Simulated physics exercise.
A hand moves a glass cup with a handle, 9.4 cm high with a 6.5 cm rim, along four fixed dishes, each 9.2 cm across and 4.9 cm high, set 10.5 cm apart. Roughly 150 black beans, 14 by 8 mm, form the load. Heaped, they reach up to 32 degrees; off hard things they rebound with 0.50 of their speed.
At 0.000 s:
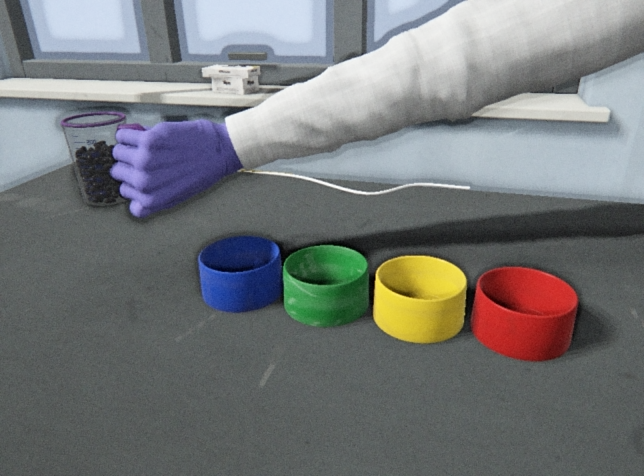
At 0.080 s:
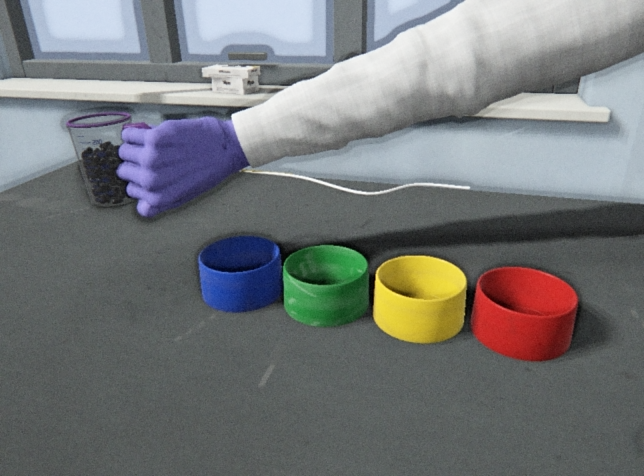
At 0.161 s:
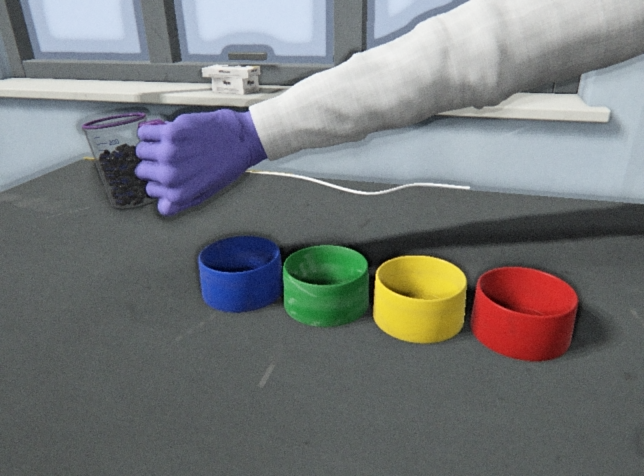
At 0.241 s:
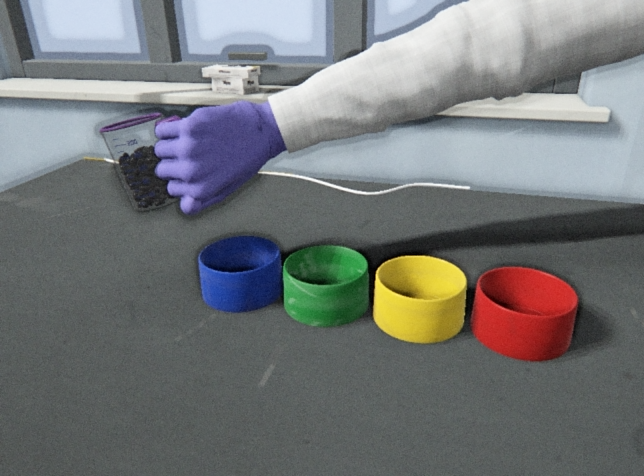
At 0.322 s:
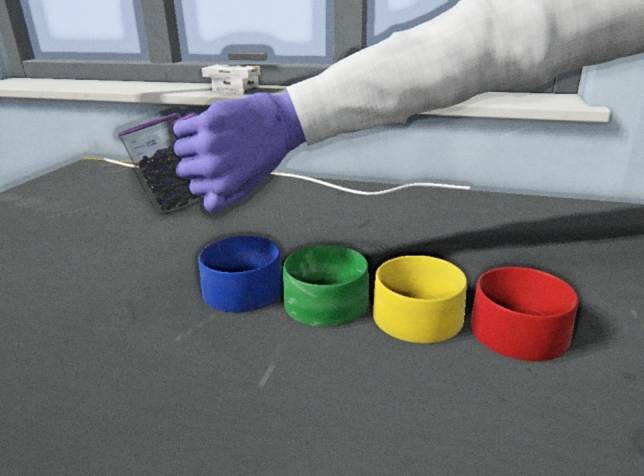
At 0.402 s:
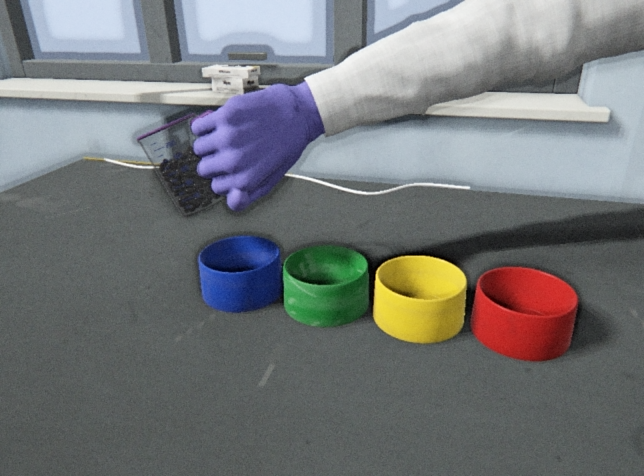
A purple-gloved hand on a white-sleeved arm reaching in from the right holds a clear cup of small black pieces above a dark grey tabletop, seen from slightly above by a still camera. Blue, green, yellow and red dishes stand in a row, left to right, before a pale ledge and windows. The hand carries the cup rightward from the left, steadily leaning it over.
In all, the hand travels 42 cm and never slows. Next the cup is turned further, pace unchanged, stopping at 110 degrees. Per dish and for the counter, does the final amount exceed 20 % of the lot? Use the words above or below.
Red - below; blue - below; green - below; yellow - above; counter - below.
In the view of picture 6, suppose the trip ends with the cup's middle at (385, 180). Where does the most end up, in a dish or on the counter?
Result: Largest portion at green.
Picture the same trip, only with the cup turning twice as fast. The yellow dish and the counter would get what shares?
In that case I'd put yellow at 50 and the counter at 10.
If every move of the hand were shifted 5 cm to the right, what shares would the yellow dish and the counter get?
Yellow 90; counter 0.
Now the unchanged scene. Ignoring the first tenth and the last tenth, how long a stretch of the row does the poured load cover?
I'd put it near 5 cm.
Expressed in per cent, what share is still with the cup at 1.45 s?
I'd put it at roughly 100 per cent.
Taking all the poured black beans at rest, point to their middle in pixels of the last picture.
Near (412, 298).
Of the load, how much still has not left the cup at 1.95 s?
It should be near 60 per cent.
After 1.03 s, tilt 64 degrees; cup holds 100 %.
After 1.45 s, tilt 91 degrees; cup holds 100 %.
After 1.95 s, tilt 110 degrees; cup holds 60 %, yellow 35 %.
By 3.3 s all is still; red 0 %, blue 0 %, green 0 %, yellow 100 %, counter 0 %.
